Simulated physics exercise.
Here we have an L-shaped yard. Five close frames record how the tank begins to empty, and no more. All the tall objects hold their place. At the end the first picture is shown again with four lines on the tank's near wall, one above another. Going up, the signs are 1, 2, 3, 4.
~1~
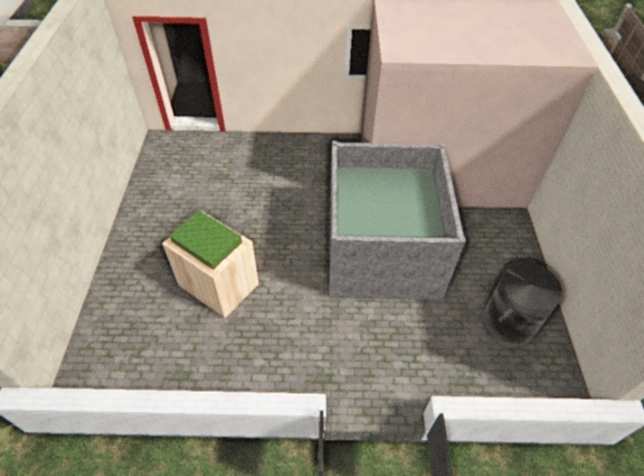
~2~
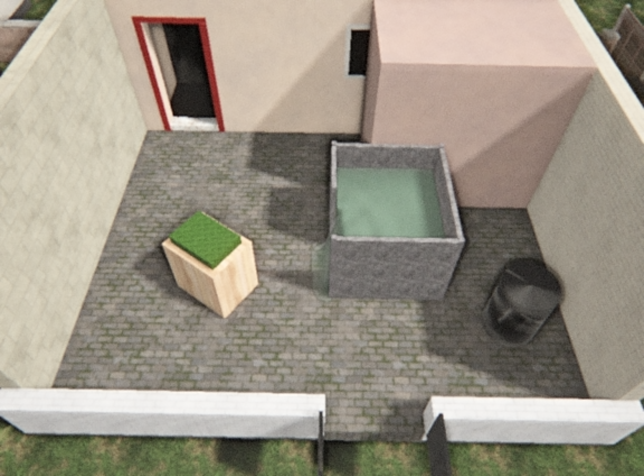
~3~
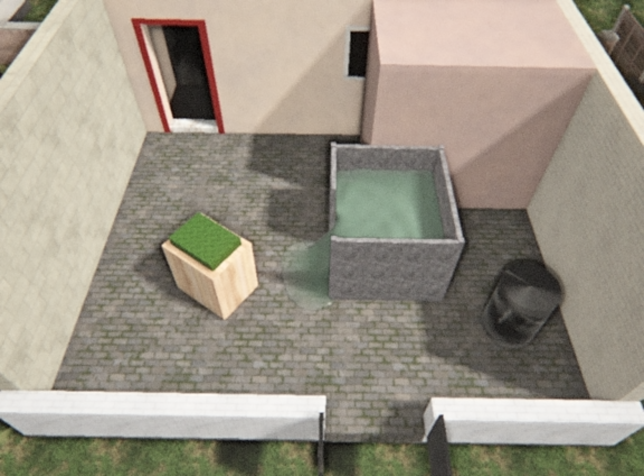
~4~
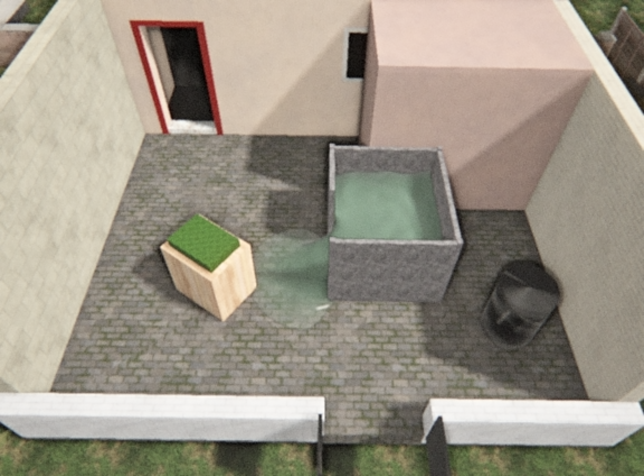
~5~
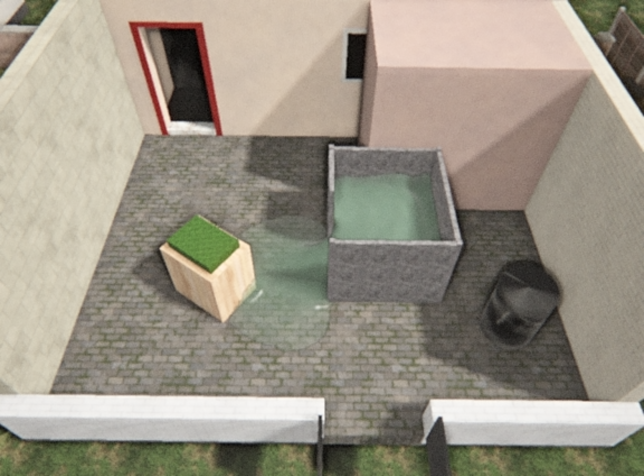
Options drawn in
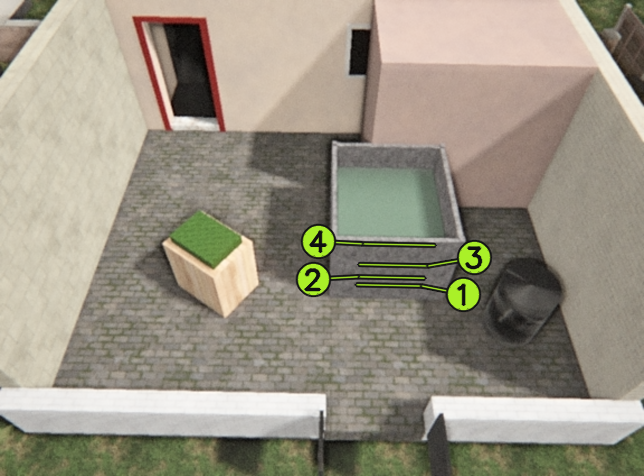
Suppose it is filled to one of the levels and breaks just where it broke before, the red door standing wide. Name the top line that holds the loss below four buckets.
2.
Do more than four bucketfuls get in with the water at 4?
Yes, that goes wrong.
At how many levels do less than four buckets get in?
Two of the four.
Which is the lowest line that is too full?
3 it is.
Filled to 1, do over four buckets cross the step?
No, that is safe.
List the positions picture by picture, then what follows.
The first frame shows water in the tank at rest, its middle at (389, 208); foot of the red doorway at (196, 130); open gate at (379, 394).
In the second frame, 1 % of the ground under water, visible out to (321, 246).
In the third frame, 3 % of the ground under water, visible out to (293, 250).
In the fourth frame, 6 % of the ground under water, visible out to (263, 297).
In the fifth frame, 10 % of the ground under water, visible out to (239, 321).
In lime, 1 at (389, 285); 2 at (391, 277); 3 at (393, 265); 4 at (398, 244); from the bottom up 1, 2, 3, 4.
For line 1, nothing gets over.
For line 2, a bucket or two gets in.
For line 3, about 13 bucketfuls get in.
For line 4, dozens of bucketfuls pour in.
